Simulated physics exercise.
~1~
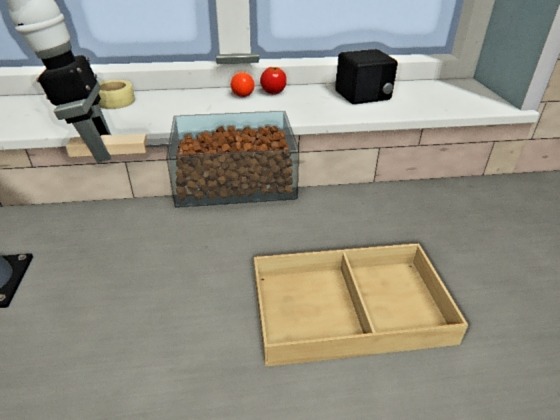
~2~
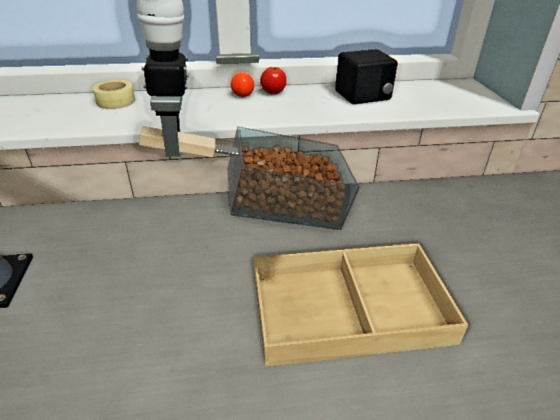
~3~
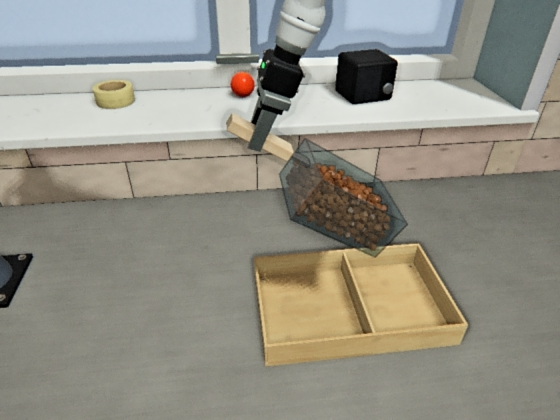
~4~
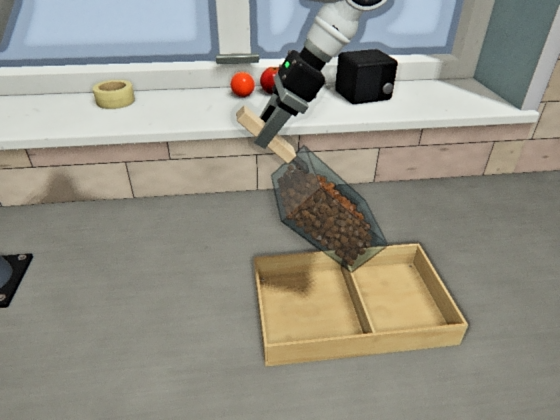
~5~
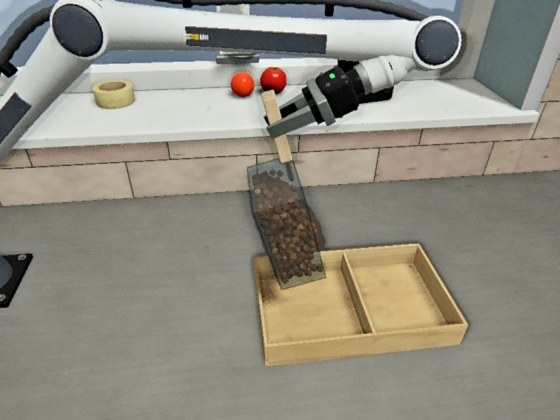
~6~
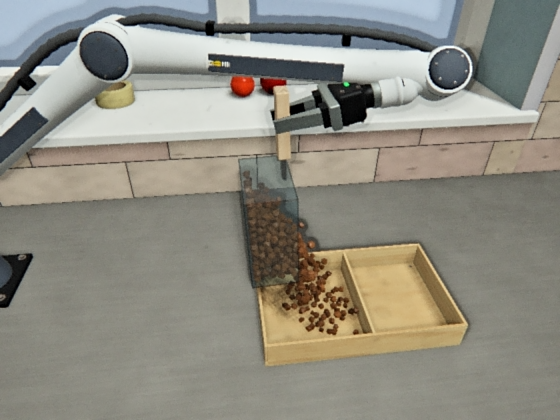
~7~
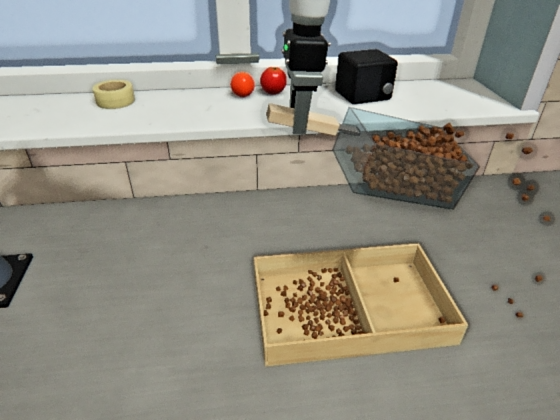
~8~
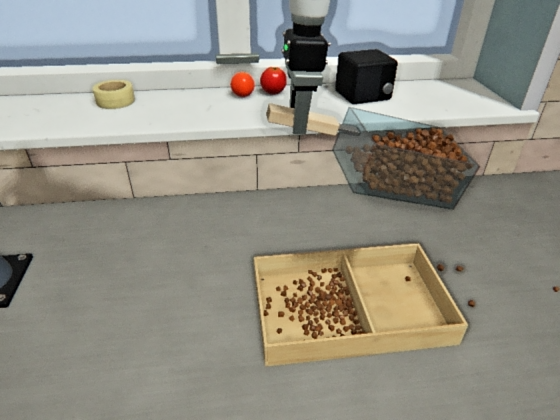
A robot arm tips brown pellets from a clear box into a divided tray, spilling a few.
